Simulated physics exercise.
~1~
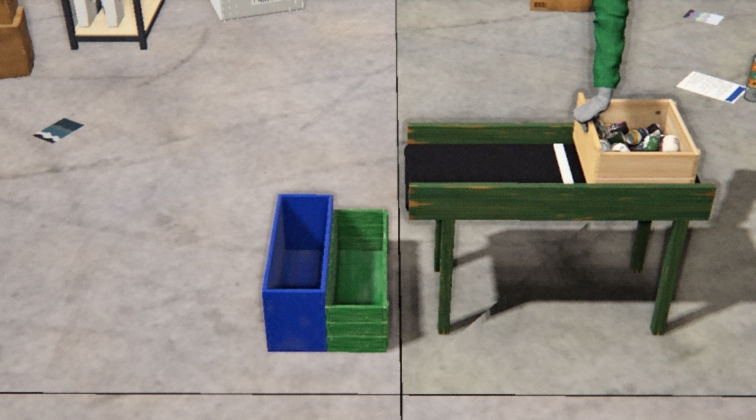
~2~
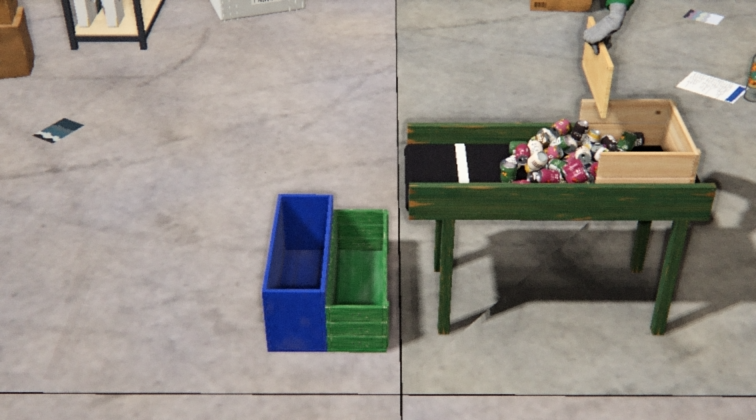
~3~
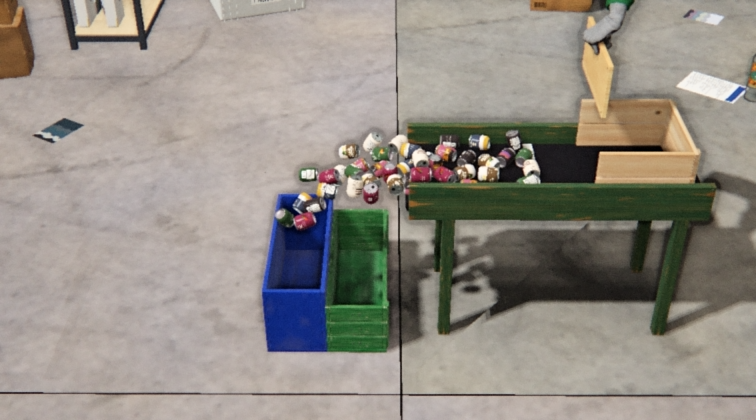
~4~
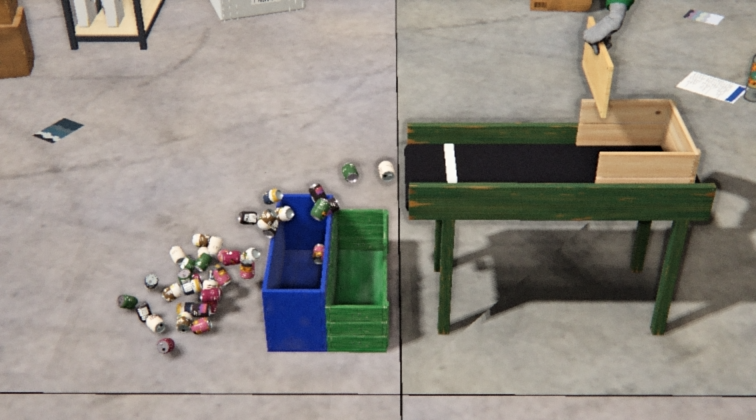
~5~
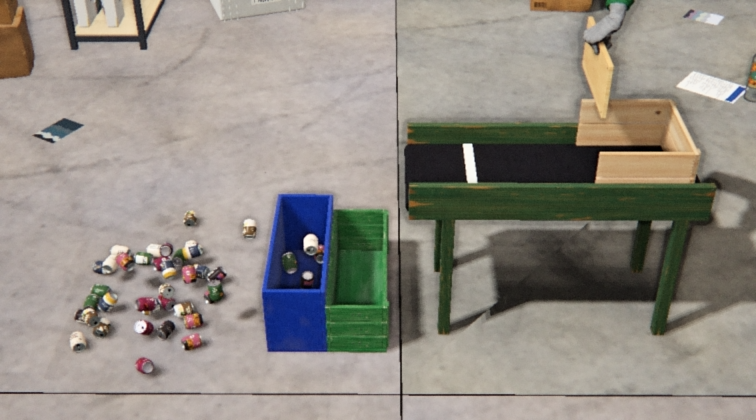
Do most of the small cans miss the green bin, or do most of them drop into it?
Most of them miss the green bin. It looks empty at the end, with a few cans in the blue bin and the rest scattered on the ground to the left.
Mini cans ride a belt off its left end, most landing beyond the blue bin.
